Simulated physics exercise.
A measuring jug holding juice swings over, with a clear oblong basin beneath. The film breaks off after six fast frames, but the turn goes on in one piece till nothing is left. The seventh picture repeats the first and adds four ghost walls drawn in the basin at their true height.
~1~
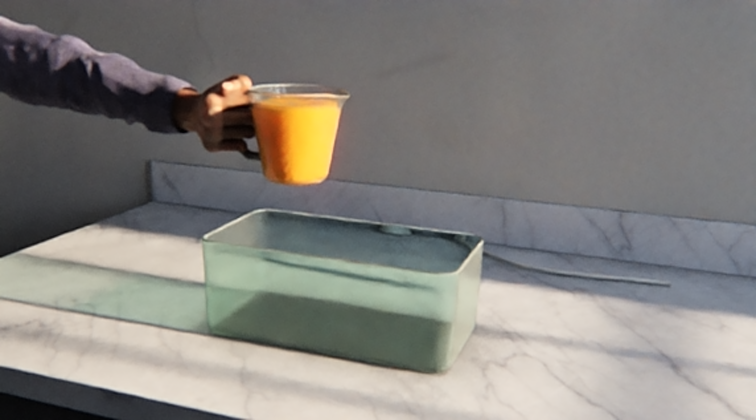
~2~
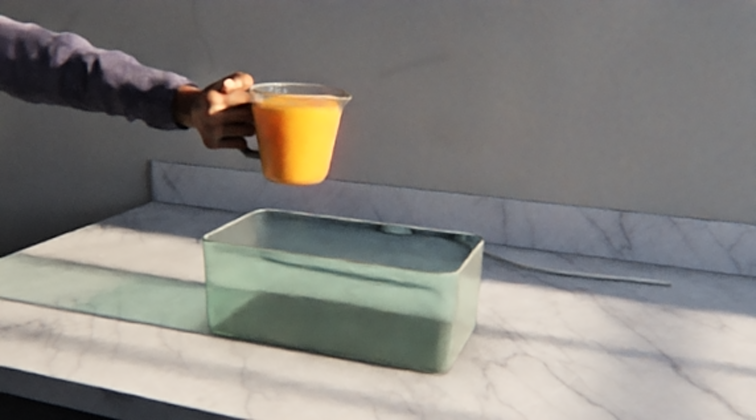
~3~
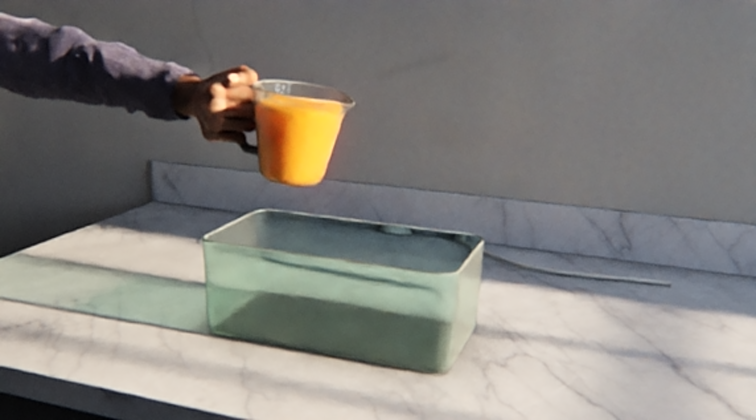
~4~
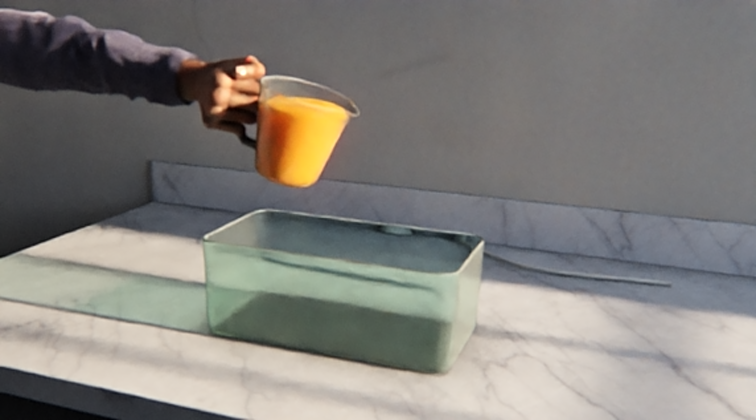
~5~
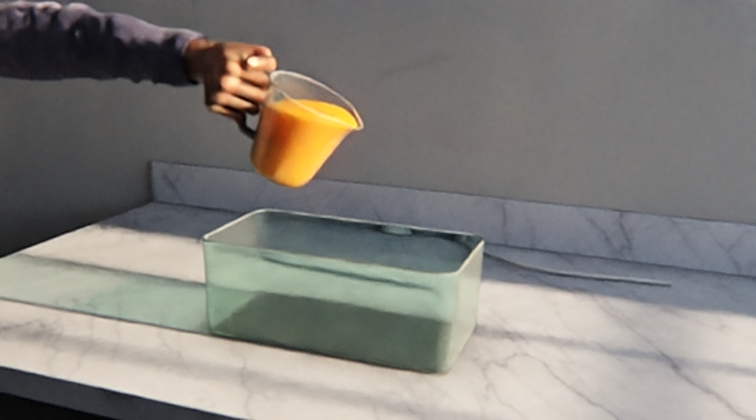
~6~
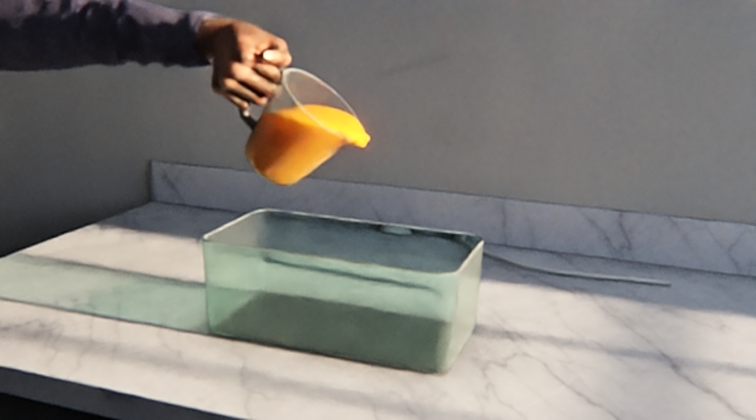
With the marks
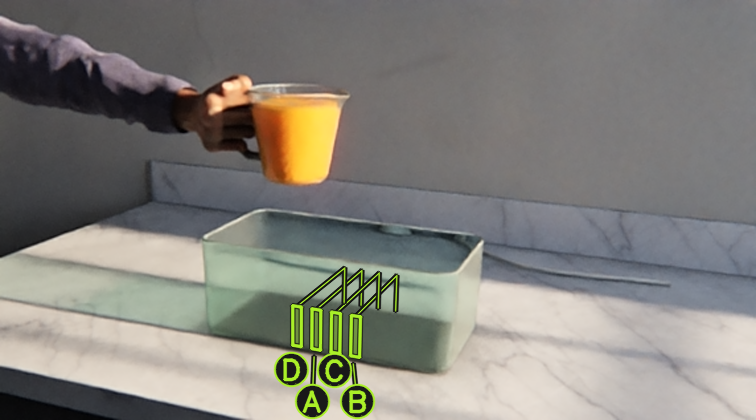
A hand tilts a jug of orange juice rightward above a clear basin until juice reaches the lip.
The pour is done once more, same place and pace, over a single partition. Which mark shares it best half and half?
Use slot B.
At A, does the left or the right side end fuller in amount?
The right one.
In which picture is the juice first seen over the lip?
Picture 6.
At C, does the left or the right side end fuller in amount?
The right one.
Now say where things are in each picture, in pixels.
Upright, lip at (347, 96); basin from (210, 329) to (451, 373); nothing has left yet.
Upright, lip at (349, 98); nothing has left yet.
Tipped about 7°, lip at (352, 104); nothing has left yet.
Tipped about 16°, lip at (356, 114); nothing has left yet.
Tipped about 27°, lip at (360, 128); nothing has left yet.
Tipped about 41°, lip at (360, 144); juice is over the lip, down to (360, 144).
On the marked copy, A at (314, 356); B at (353, 363); C at (333, 359); D at (295, 352).
With A, about 4 % ends left of the wall and 93 % right of it; 3 % is lost outside.
With B, about 52 % ends left of the wall and 45 % right of it; 3 % is lost outside.
With C, about 13 % ends left of the wall and 85 % right of it.
With D, about 5 % ends left of the wall and 92 % right of it; 3 % is lost outside.
